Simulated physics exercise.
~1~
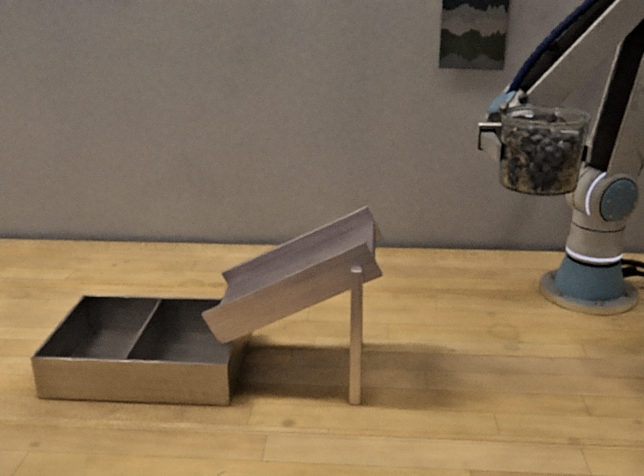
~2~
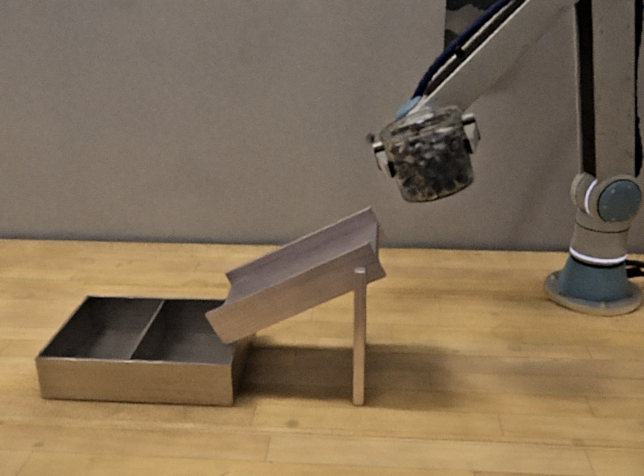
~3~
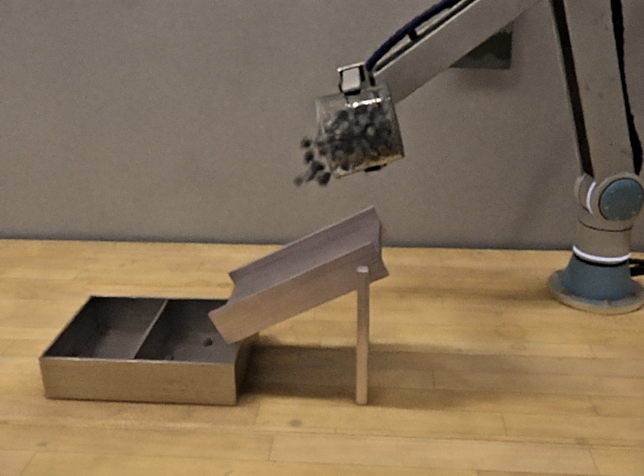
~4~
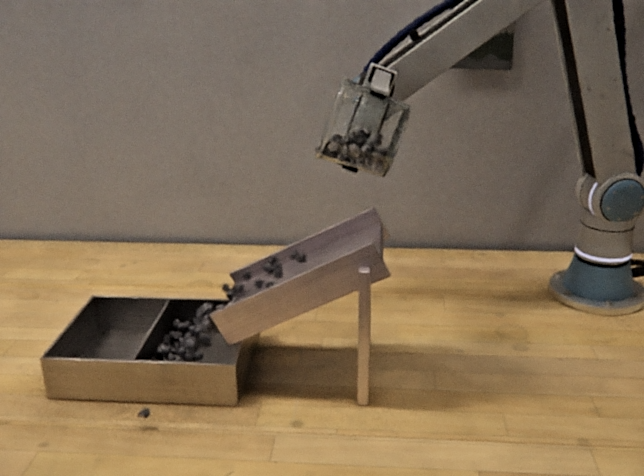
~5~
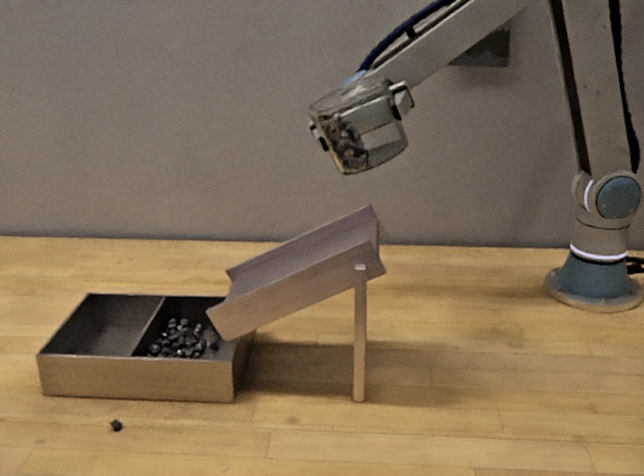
A robot arm tips pebbles down a chute into a divided tray, keeping some back.
